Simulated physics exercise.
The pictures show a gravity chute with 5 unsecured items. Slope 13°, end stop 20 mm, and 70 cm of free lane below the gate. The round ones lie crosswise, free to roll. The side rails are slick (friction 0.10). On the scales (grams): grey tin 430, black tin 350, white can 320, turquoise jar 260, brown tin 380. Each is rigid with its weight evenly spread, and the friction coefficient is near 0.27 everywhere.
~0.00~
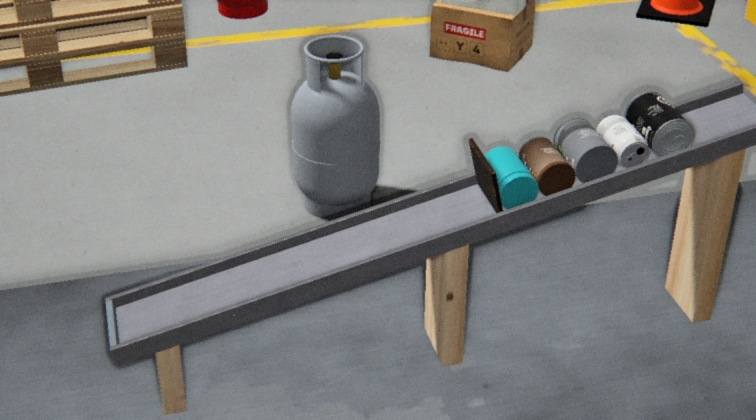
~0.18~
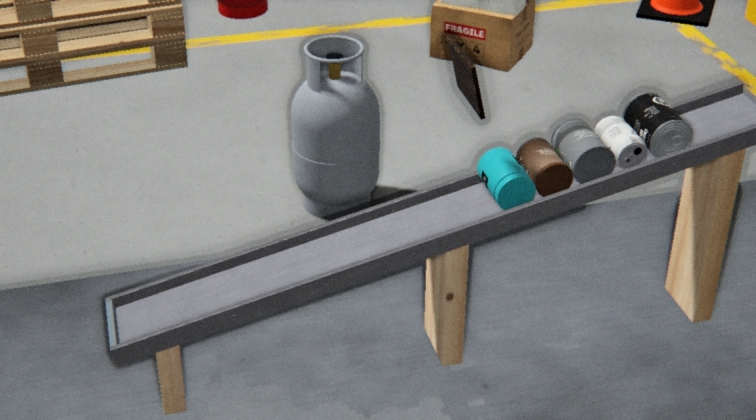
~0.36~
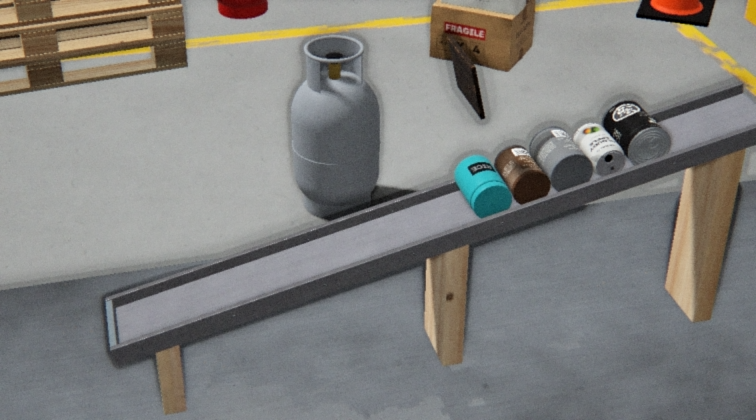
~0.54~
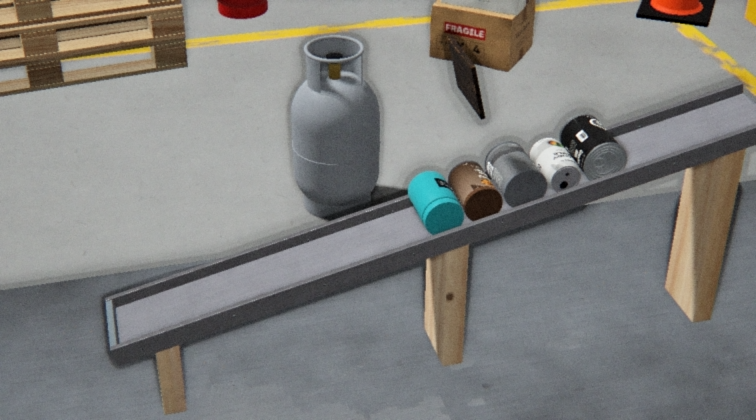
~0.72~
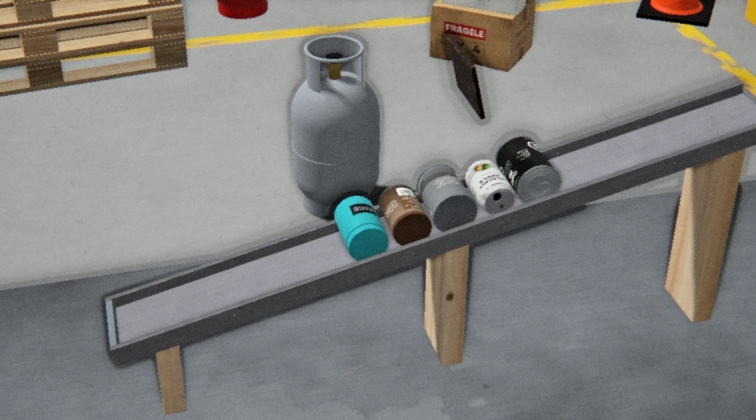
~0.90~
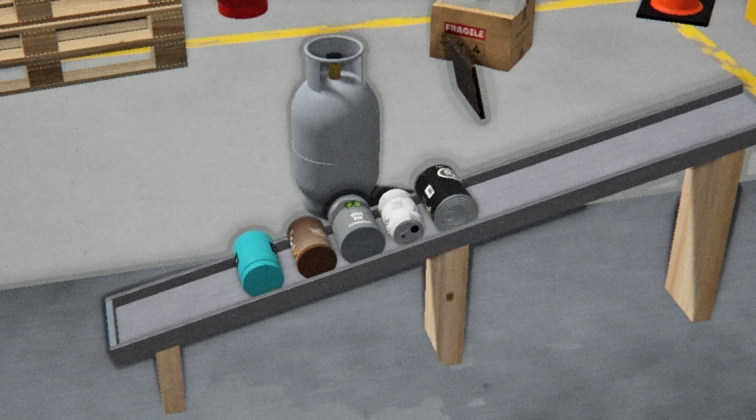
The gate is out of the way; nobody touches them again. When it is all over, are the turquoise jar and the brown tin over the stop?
The turquoise jar jumps the stop; the brown tin jumps the stop.
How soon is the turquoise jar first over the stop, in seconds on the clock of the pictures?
At about 1.2 s.
Around 1.20 s, turquoise jar now over the stop; brown tin near (117, 305).
Around 1.50 s, grey tin and brown tin now over the stop.
Finally (2.0 s), over the stop, grey tin, turquoise jar and brown tin; the other 2 in the lane.
